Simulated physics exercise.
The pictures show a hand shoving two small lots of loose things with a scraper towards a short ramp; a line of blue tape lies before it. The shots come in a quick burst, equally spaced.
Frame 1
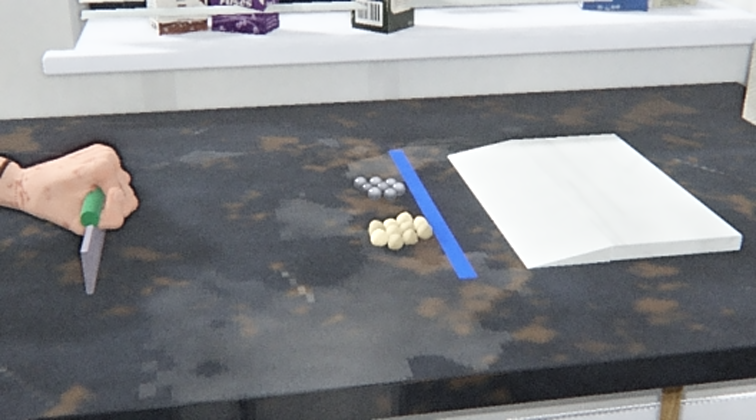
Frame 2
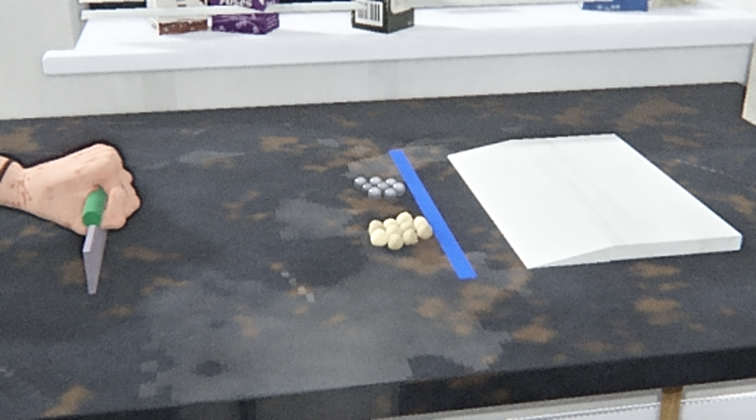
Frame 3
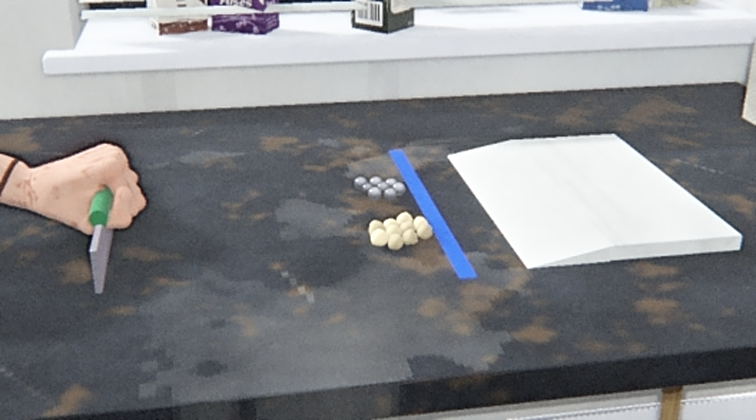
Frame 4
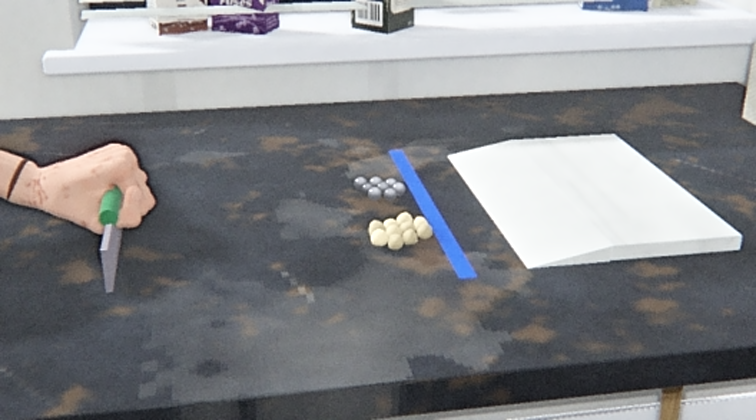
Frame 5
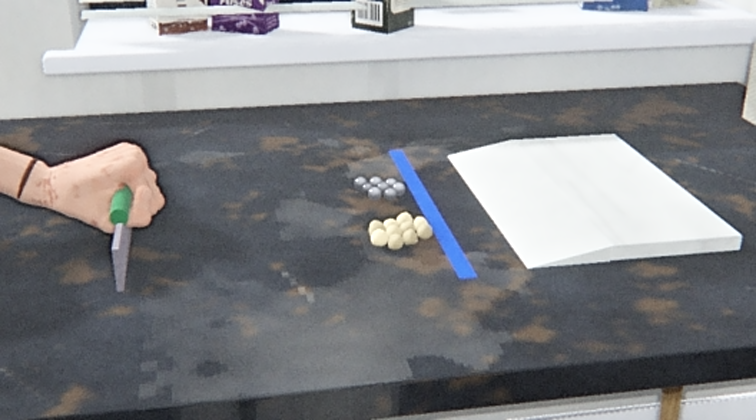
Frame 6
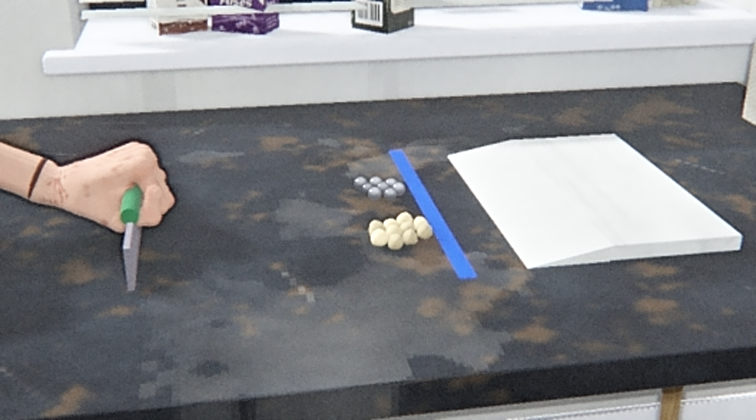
A hand holding a green-handled scraper is at the left of a dark, mottled kitchen counter, seen from slightly above, with boxes on a white sill behind. Small grey balls sit behind a cluster of cream-coloured nuts near the middle, left of a slanting blue tape strip and a low white ramp. The hand starts still, then slides the scraper slightly rightward, while everything else and the view stay still.
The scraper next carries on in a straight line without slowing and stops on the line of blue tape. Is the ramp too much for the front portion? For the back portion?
The front portion: Yes, it stays below. The back portion: Yes, it stays below.
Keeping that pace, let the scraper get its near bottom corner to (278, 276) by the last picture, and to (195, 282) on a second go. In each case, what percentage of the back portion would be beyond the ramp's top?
Lab note: Try 1 100 in a hundred, try 2 0 in a hundred.
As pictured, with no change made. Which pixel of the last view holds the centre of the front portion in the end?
Near (479, 225).
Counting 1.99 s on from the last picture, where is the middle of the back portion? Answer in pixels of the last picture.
Its centre sits near (439, 184).
Then, 0.99 s after the last picture, scraper still moving, near (294, 180); front portion all short of the ramp; back portion all short of the ramp.
Then, 1.99 s after the last picture, scraper stopped at the blue tape; front portion all short of the ramp; back portion all short of the ramp.
By the end, scraper stopped at the blue tape; front portion none past the top, all short of the ramp; back portion none past the top, all short of the ramp.
